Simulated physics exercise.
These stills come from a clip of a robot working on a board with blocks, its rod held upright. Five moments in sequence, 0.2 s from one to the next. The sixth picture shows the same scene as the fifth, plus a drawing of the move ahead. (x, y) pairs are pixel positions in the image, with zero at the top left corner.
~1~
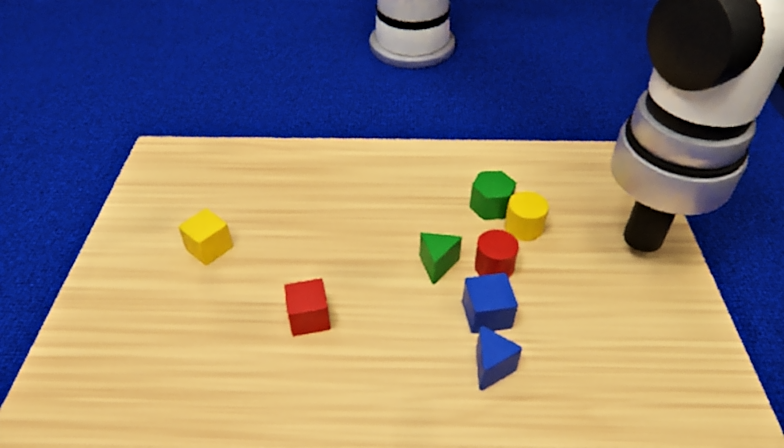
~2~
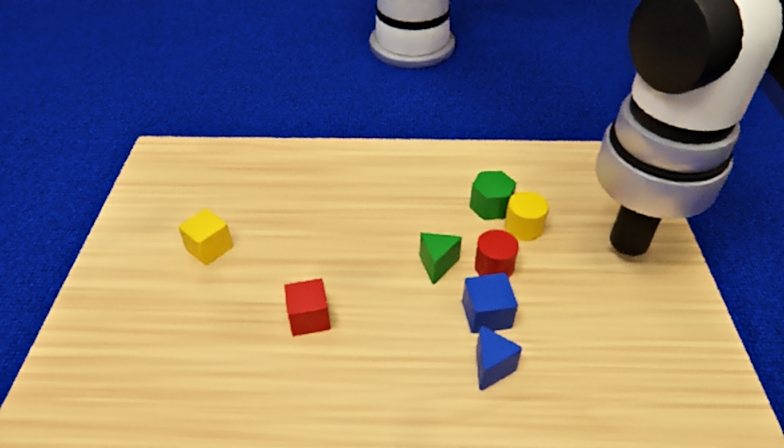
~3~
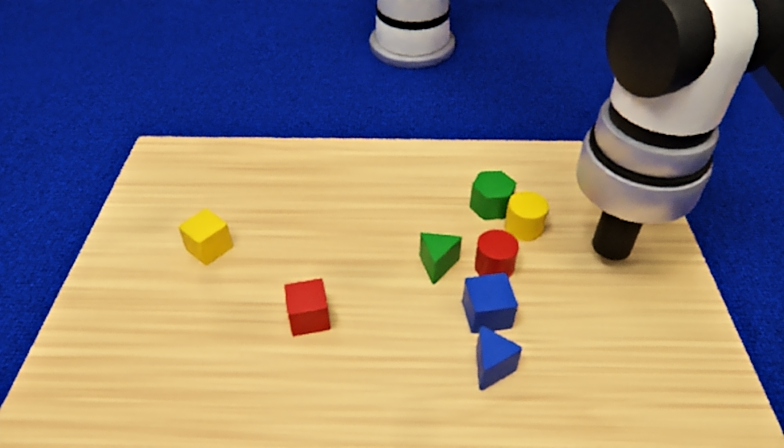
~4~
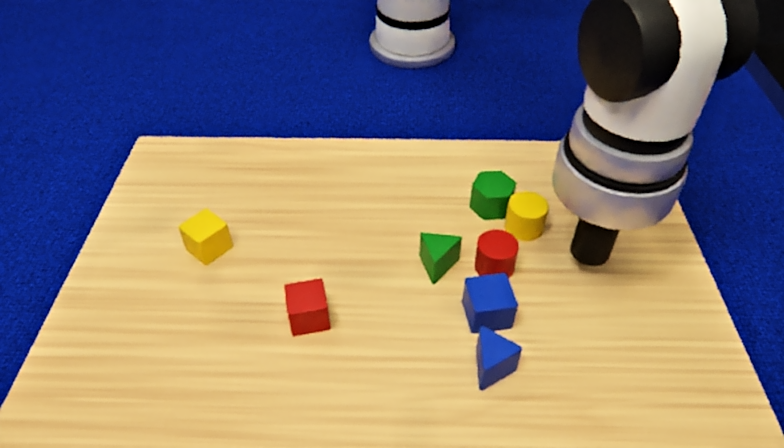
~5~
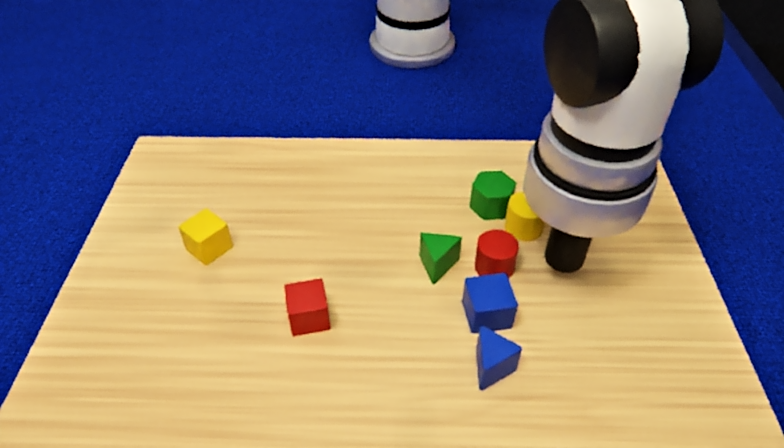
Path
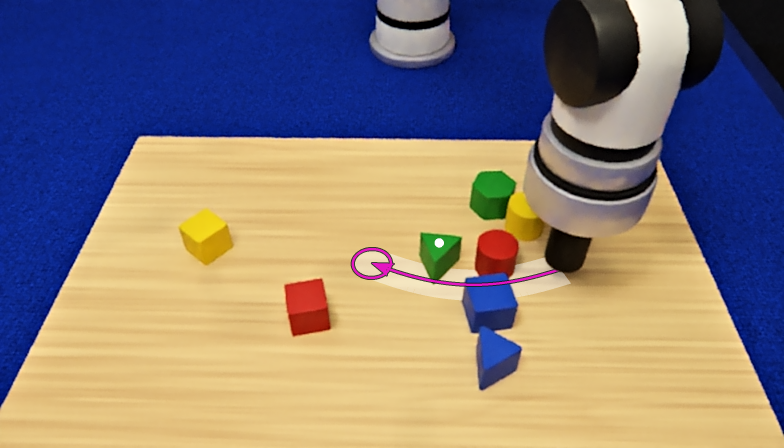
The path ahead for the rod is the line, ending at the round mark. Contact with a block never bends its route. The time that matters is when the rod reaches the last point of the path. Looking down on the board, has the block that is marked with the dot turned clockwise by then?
The answer is yes.
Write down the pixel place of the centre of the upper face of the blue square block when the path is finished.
I predict (472, 301).
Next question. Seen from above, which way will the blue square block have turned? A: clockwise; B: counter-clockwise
Letter B.
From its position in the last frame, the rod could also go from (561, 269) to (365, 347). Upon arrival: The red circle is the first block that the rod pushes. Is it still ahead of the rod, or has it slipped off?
Looking at the end of the path, the red circle has slipped free of the rod.
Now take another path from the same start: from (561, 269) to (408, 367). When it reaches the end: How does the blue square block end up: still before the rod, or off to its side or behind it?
Held in front.
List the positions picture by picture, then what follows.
In the first frame, rod tip at (642, 239); block tops, green triangular block at (439, 243); blue square block at (491, 291); red circle at (498, 243); yellow circle at (529, 204).
In the second frame, rod at (629, 242); blocks unchanged.
In the third frame, rod at (611, 247); blocks unchanged.
In the fourth frame, rod at (590, 252); blocks unchanged.
In the fifth frame, rod at (564, 259); green triangular block at (439, 243); blue square block at (491, 291); red circle at (498, 243); yellow circle partly hidden.
Path on the board, from (561, 269) via (500, 283) and (433, 281), ending at (372, 263); the dot is on the green triangular block.
What follows on the original path. One third of the way, rod at (501, 273); green triangular block at (436, 240), turned 25° anticlockwise; blue square block at (486, 295); red circle at (471, 239).
Two thirds of the way, rod at (434, 270); green triangular block at (413, 229), turned 35° anticlockwise; blue square block at (472, 301), turned 50° anticlockwise; red circle at (455, 231).
At the end, rod at (371, 253); green triangular block at (395, 220), turned 65° clockwise; blue square block at (472, 301), turned 50° anticlockwise; red circle at (455, 231); yellow circle in place.
